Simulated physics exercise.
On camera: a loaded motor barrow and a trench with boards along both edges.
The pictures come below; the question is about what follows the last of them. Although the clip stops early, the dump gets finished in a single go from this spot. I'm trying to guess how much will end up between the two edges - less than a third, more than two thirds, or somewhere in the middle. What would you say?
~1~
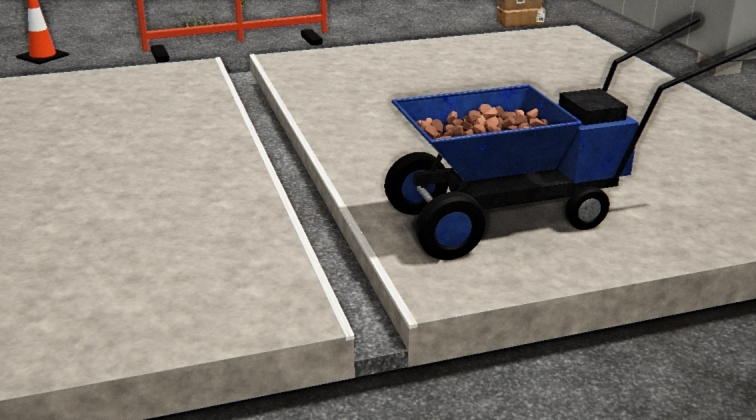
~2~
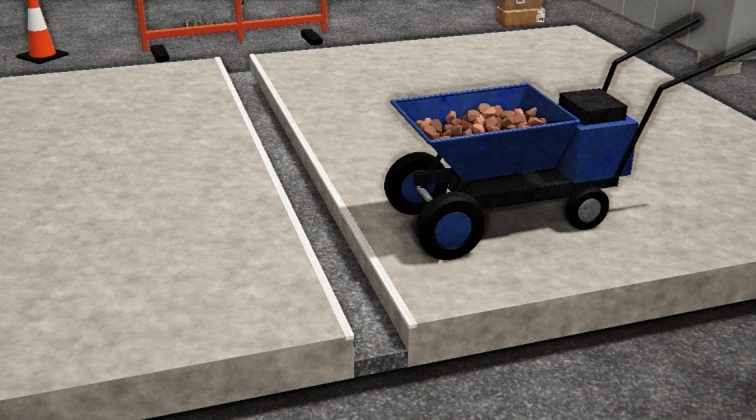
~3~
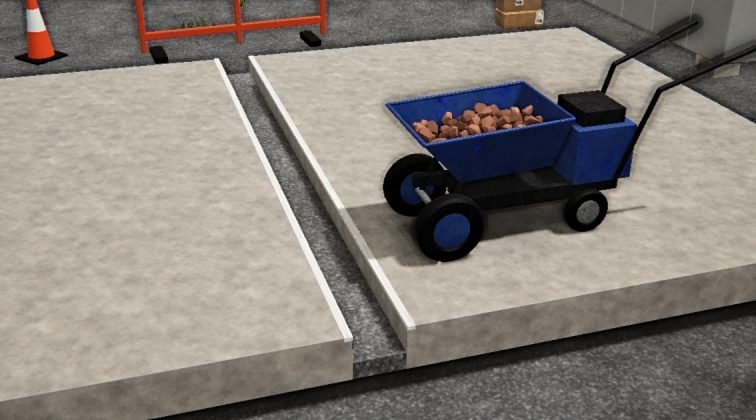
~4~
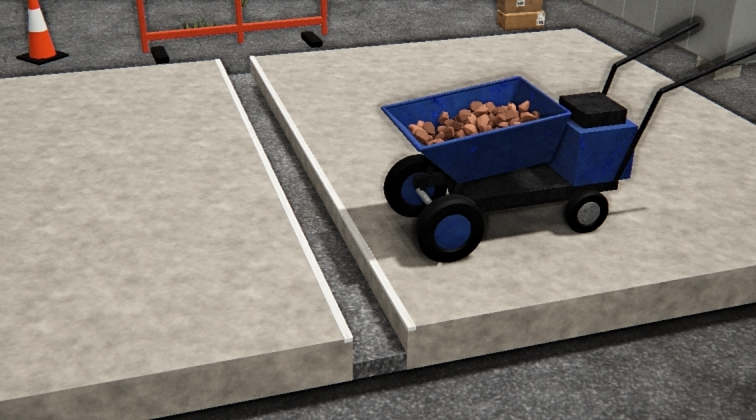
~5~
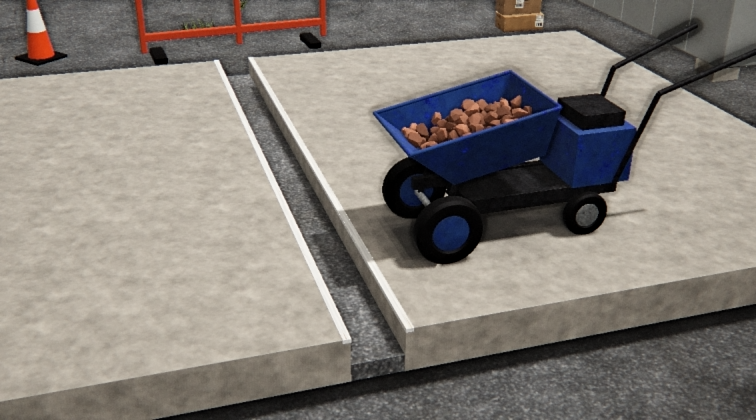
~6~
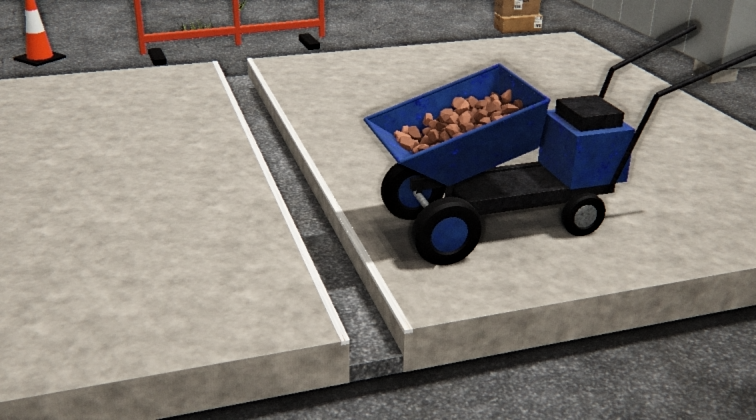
I'd say somewhere in the middle, between a third and two thirds.
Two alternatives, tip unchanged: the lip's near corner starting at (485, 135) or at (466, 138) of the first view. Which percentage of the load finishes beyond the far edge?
Near 0 % and 10 %.
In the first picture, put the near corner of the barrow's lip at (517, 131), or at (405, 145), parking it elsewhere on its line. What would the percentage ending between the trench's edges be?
From the first spot you get 40 percent, and from the second 10 percent.
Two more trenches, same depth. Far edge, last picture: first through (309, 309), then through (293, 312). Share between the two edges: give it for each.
The first gives 80 %, the second 100 %.
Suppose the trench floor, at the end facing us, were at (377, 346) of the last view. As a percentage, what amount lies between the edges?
Something close to 50 per cent.
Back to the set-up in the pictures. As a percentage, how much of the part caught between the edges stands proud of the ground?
It works out at about 5 percent.
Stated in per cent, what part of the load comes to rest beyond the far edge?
45 %.
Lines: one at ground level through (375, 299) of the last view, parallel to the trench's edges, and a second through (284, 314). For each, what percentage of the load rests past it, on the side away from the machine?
About 90 and 20 %.
Shortly afterwards, skip tipped steeply; the whole lot in the skip.
Next, skip tipped steeply; the bulk in the skip; a little in or heaped over the trench; a little beyond it; only a few falling.
Some moments later, skip tipped right over; a little in the skip; near half in or heaped over the trench; near half beyond it.
In the end, skip tipped right over; near half in or heaped over the trench; near half beyond it.
